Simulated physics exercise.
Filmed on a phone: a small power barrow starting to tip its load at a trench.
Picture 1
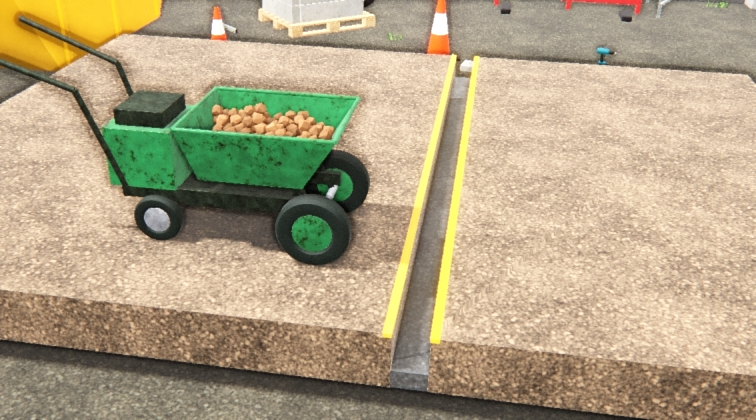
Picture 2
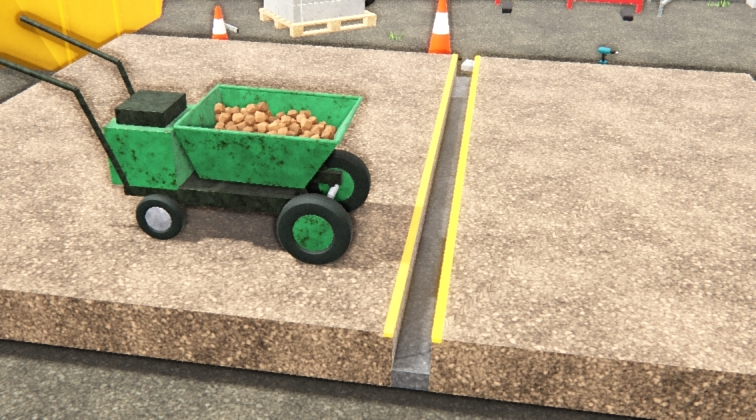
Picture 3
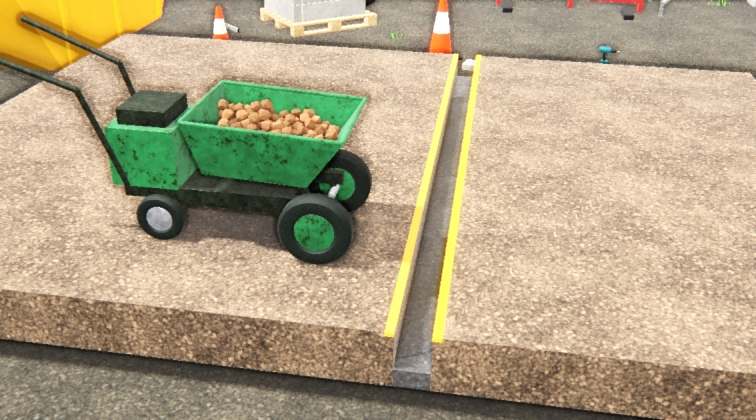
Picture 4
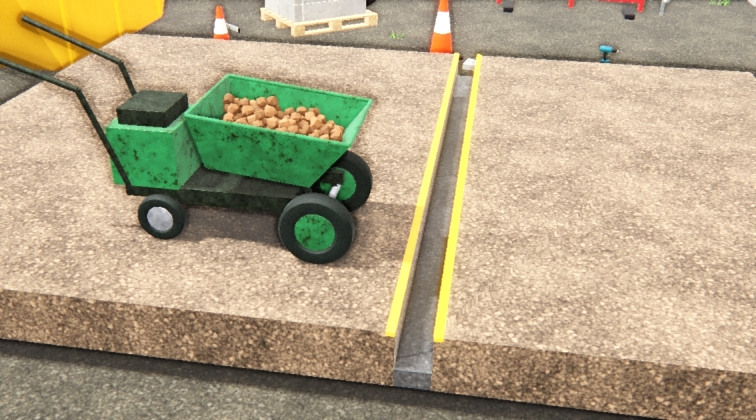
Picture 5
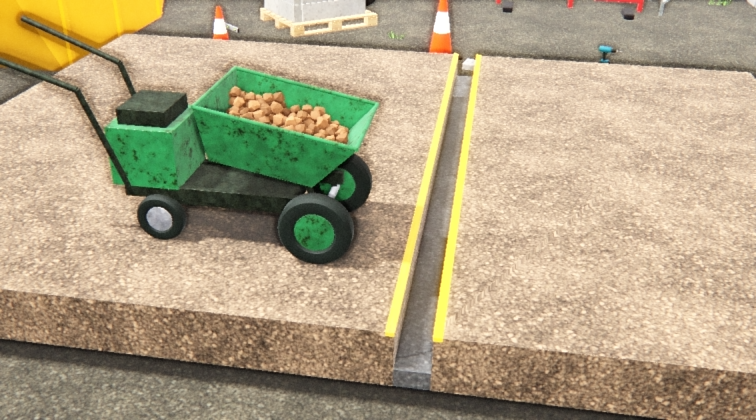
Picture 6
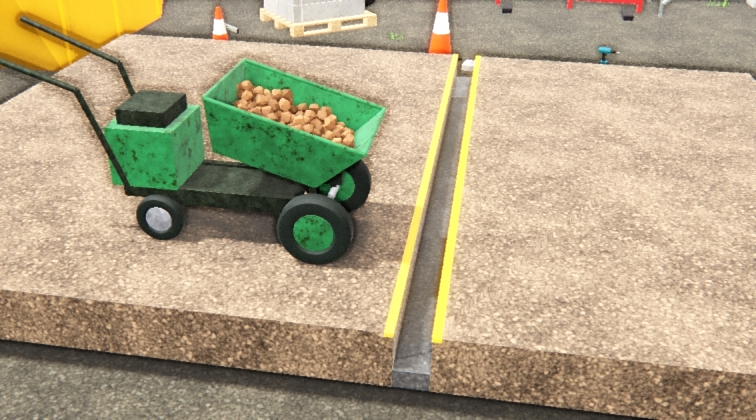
At first, a small green power barrow loaded with brown clods stands on a gravelly slab, its skip level, to the left of a narrow trench edged in yellow. Then the skip tilts gradually, its back end rising and its front lip dipping toward the right, while the wheels stay put.
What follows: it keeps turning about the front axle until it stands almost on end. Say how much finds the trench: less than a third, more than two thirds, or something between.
In the trench: From one third to two thirds.
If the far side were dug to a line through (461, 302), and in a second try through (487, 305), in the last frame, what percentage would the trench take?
Near 80 % and 100 %.
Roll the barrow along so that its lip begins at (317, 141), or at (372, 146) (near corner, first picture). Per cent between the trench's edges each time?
First some 70, then 10 per cent.
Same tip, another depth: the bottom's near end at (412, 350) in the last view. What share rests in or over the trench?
Near 40 %.
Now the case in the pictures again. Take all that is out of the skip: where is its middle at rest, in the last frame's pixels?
At about (449, 242).
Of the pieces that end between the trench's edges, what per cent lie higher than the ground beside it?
About 5 per cent.
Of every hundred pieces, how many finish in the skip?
Close to 0 per cent.
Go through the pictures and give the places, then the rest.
The first frame shows lip of the skip at (335, 143), level; top of the load at (264, 129), clay clods; first edge of the trench at (396, 296); far edge at (441, 301), the trench under half as wide as the skip, and about as deep as wide.
The second frame shows lip of the skip at (337, 143), level; top of the load at (251, 121).
The third frame shows lip of the skip at (342, 144), tipped barely; top of the load at (259, 127).
The fourth frame shows lip of the skip at (349, 146), tipped a little; top of the load at (260, 115).
The fifth frame shows lip of the skip at (356, 150), tipped a little; top of the load at (258, 117).
The sixth frame shows lip of the skip at (364, 155), tipped clearly; top of the load at (253, 107); first edge of the trench at (398, 296); far edge at (443, 301).
Soon, skip tipped steeply; all in the skip.
A while on, skip tipped steeply; most in the skip; a small part in or heaped over the trench; a small part beyond it; a small part falling.
Towards the end, skip tipped right over; a small part in the skip; about a third in or heaped over the trench; about half beyond it.
Finally, skip tipped right over; about half in or heaped over the trench; about half beyond it.
